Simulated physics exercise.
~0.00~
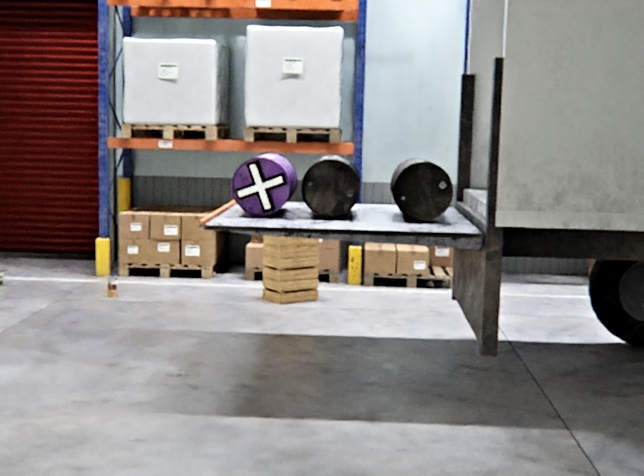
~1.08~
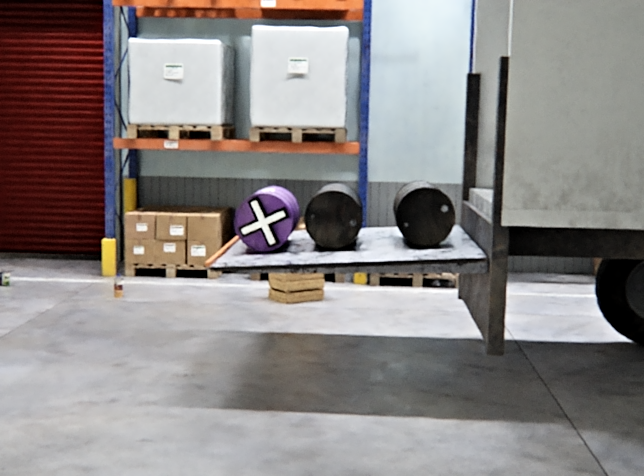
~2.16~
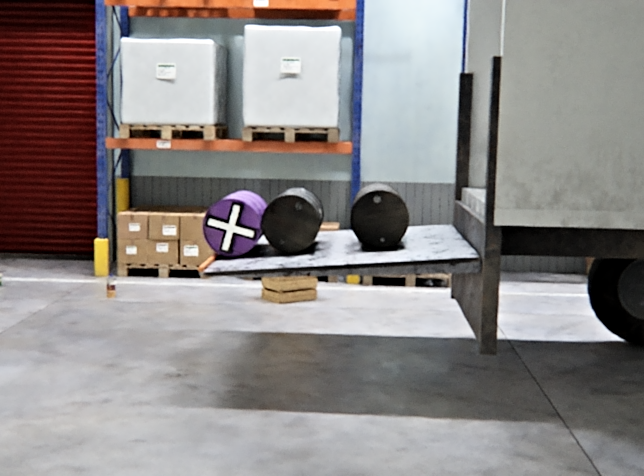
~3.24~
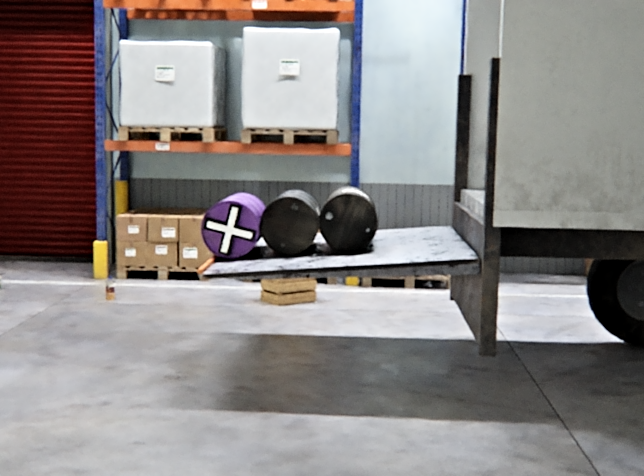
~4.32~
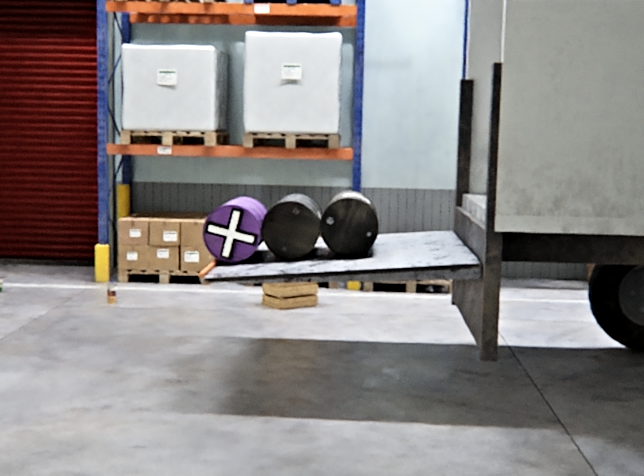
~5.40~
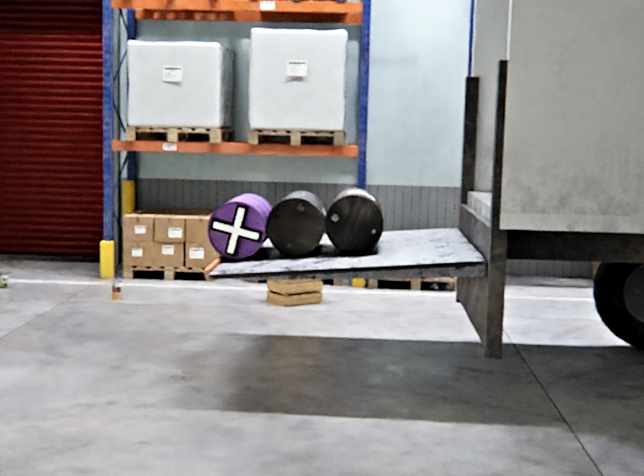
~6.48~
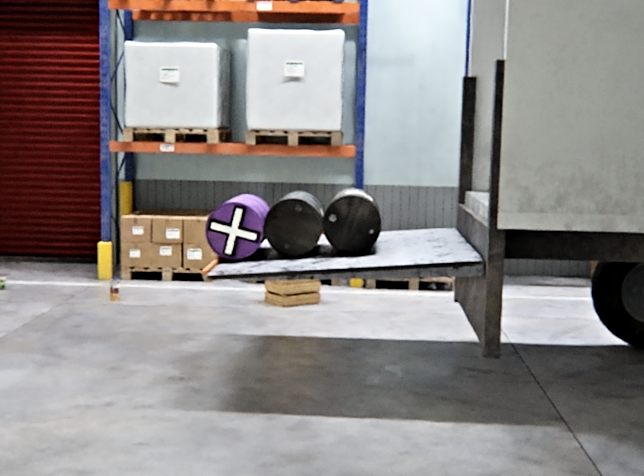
Three drums, a purple one marked with a white cross and two black ones, lie on a lift platform at the back of a truck, seen from the side in a warehouse by a slightly swaying camera. Behind them are a red shutter, wrapped loads on orange racking and stacked cardboard boxes. The platform lowers and its left end tips downward. The purple drum rolls left to the outer edge and stops there, and the middle black drum comes to rest against it. The last black drum rolls up behind them, and all three stay on the sloping platform.
